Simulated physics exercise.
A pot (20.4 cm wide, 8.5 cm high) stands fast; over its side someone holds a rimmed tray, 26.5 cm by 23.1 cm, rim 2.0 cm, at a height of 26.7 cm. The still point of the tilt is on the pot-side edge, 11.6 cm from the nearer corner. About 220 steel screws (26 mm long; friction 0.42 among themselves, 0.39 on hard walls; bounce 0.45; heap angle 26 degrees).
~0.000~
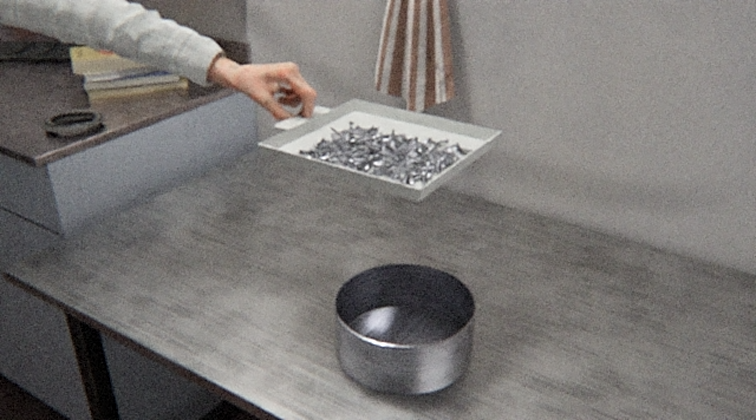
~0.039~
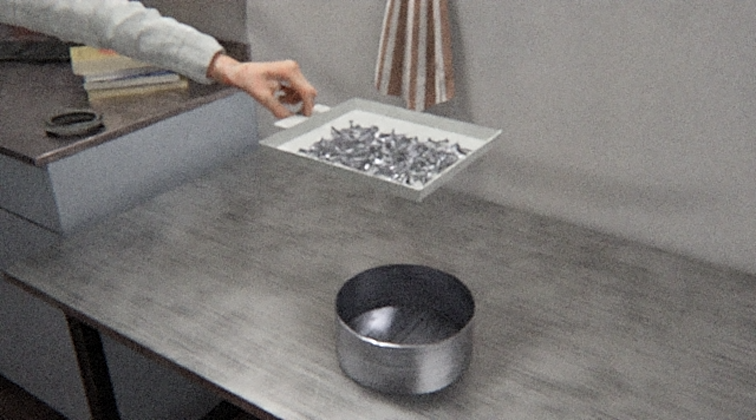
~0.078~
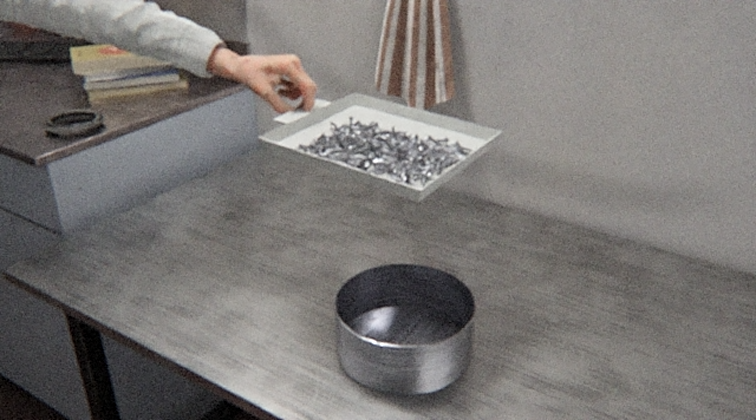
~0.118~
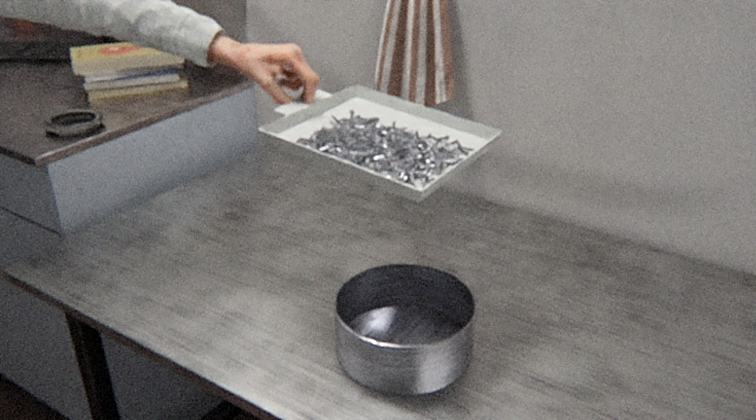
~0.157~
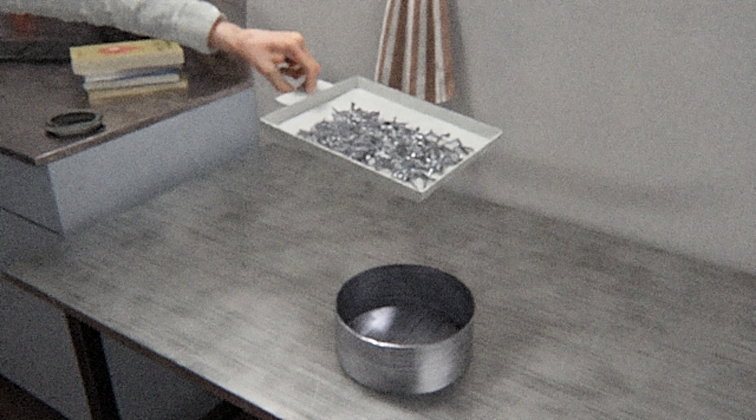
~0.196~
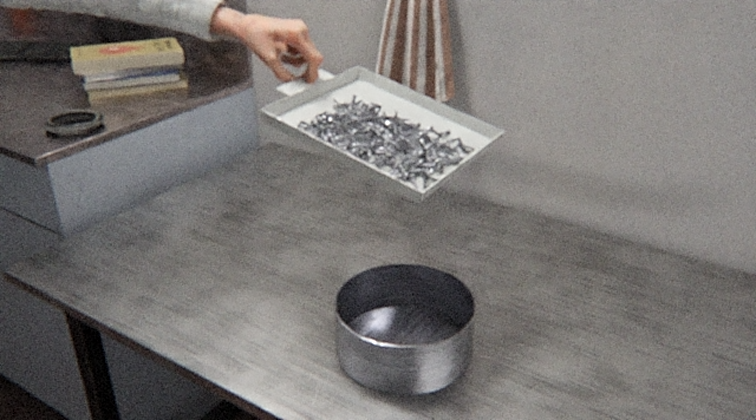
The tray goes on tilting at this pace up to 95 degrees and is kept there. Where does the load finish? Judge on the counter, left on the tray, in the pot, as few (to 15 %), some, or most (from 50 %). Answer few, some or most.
On the counter: Most; left on the tray: Few; in the pot: Some.
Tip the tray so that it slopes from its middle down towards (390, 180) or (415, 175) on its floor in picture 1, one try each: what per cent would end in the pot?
About 100 and 95 per cent.
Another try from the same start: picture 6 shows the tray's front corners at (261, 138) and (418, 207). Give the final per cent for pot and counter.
Pot 100, counter 0.
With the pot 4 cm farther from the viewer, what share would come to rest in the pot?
It would be near 40 per cent.
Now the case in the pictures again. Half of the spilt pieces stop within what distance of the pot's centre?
Roughly 18 cm.
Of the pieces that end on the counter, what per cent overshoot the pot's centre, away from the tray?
Roughly 100 per cent.
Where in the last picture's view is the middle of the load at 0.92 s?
Around (465, 184).
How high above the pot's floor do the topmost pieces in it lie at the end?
Some 1.5 cm.
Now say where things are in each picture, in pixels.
The first picture shows tray tilt 0 degrees, front corners at (263, 143) and (419, 187); middle of the pieces at (383, 153); pot at (405, 301).
The second picture shows tray tilt 1 degrees, front corners at (263, 142) and (419, 187); middle of the pieces at (383, 152).
The third picture shows tray tilt 2 degrees, front corners at (263, 137) and (419, 188); middle of the pieces at (383, 150).
The fourth picture shows tray tilt 5 degrees, front corners at (263, 129) and (420, 188), lowest corner right front; middle of the pieces at (383, 146).
The fifth picture shows tray tilt 9 degrees, front corners at (263, 119) and (421, 189), lowest corner right front; middle of the pieces at (384, 142).
The sixth picture shows tray tilt 12 degrees, front corners at (264, 109) and (421, 190), lowest corner right front; middle of the pieces at (385, 138); pot at (405, 301). Its pace works out near 90 degrees a second.
After 0.63 s, tilt 52 degrees; the tray holds 100 %, the pot 0 %.
After 0.92 s, tilt 78 degrees; the tray holds 55 %, the pot 0 %.
Then, at 1.31 s, tilt 95 degrees; the tray holds 0 %, the pot 30 %.
In the end, at 2.3 s, counter 65 %, tray 0 %, pot 35 %.
